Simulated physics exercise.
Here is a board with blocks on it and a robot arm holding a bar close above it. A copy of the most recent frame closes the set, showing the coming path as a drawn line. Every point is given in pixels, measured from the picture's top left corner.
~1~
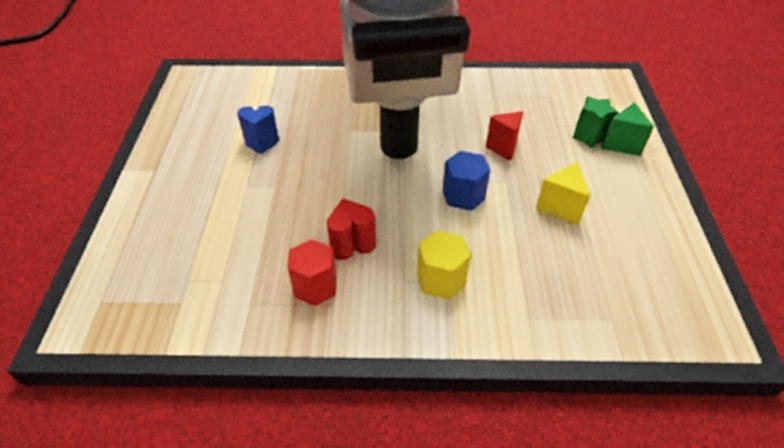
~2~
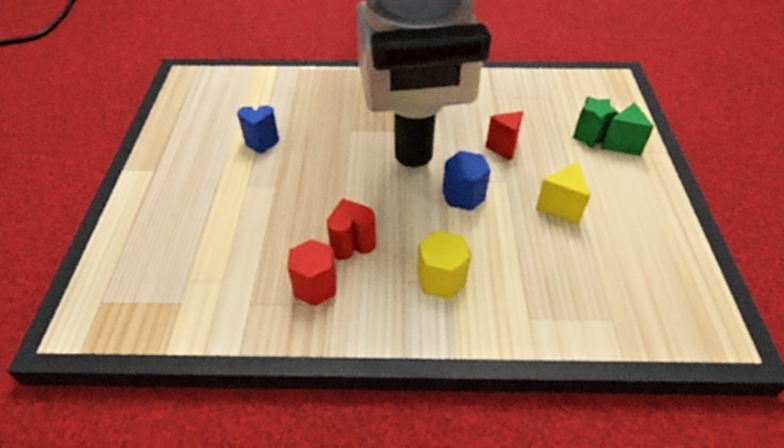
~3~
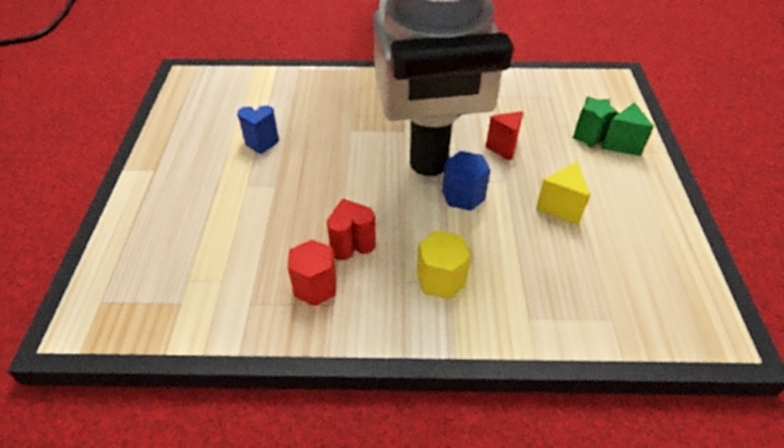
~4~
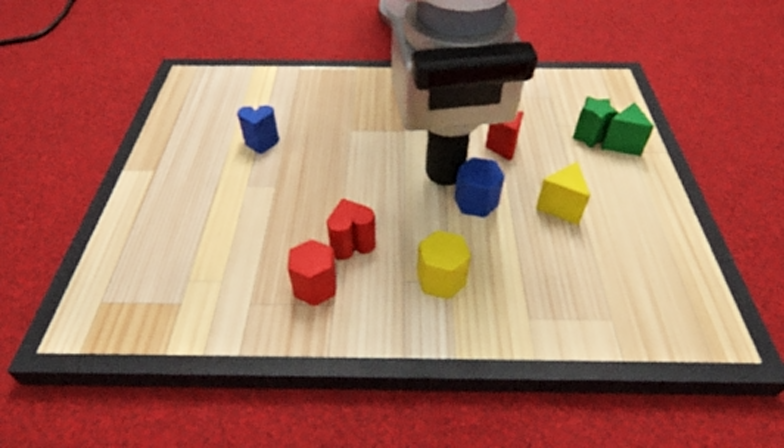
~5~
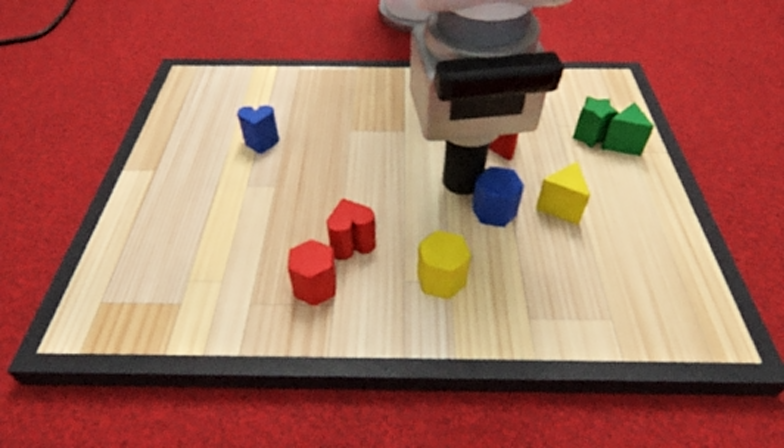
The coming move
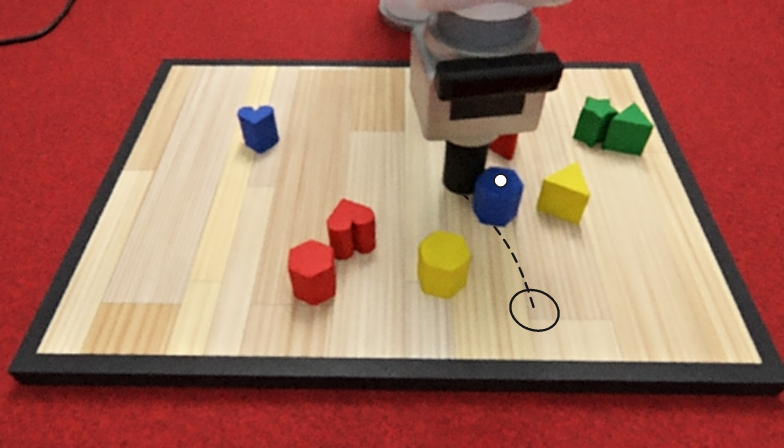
On a wooden board, a robot arm moves right and pushes a blue block slightly rightward.
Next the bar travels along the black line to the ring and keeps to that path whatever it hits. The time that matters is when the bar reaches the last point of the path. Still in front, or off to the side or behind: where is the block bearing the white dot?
It is gone from the front.
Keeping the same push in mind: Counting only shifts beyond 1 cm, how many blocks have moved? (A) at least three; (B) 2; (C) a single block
Choice C: A single block.
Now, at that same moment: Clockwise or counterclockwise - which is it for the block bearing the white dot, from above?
Answer: Anticlockwise.
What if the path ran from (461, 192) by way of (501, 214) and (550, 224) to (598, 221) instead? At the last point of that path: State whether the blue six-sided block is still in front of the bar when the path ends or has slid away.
Fallen away.
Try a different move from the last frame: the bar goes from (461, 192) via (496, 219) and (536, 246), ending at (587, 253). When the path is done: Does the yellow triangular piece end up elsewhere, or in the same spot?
The block in question stays where it was by the end.
The drawn path runs from (461, 192) over (506, 242) to (534, 310); the dot is on the blue six-sided block.
The first path, step by step. One third of the way, bar at (495, 213); blue six-sided block at (544, 207), turned 35° anticlockwise.
Two thirds of the way, bar at (520, 253); blue six-sided block at (572, 226), turned 90° anticlockwise.
At the end, bar at (538, 300); blue six-sided block at (573, 227), turned 95° anticlockwise; yellow triangular piece not moved.
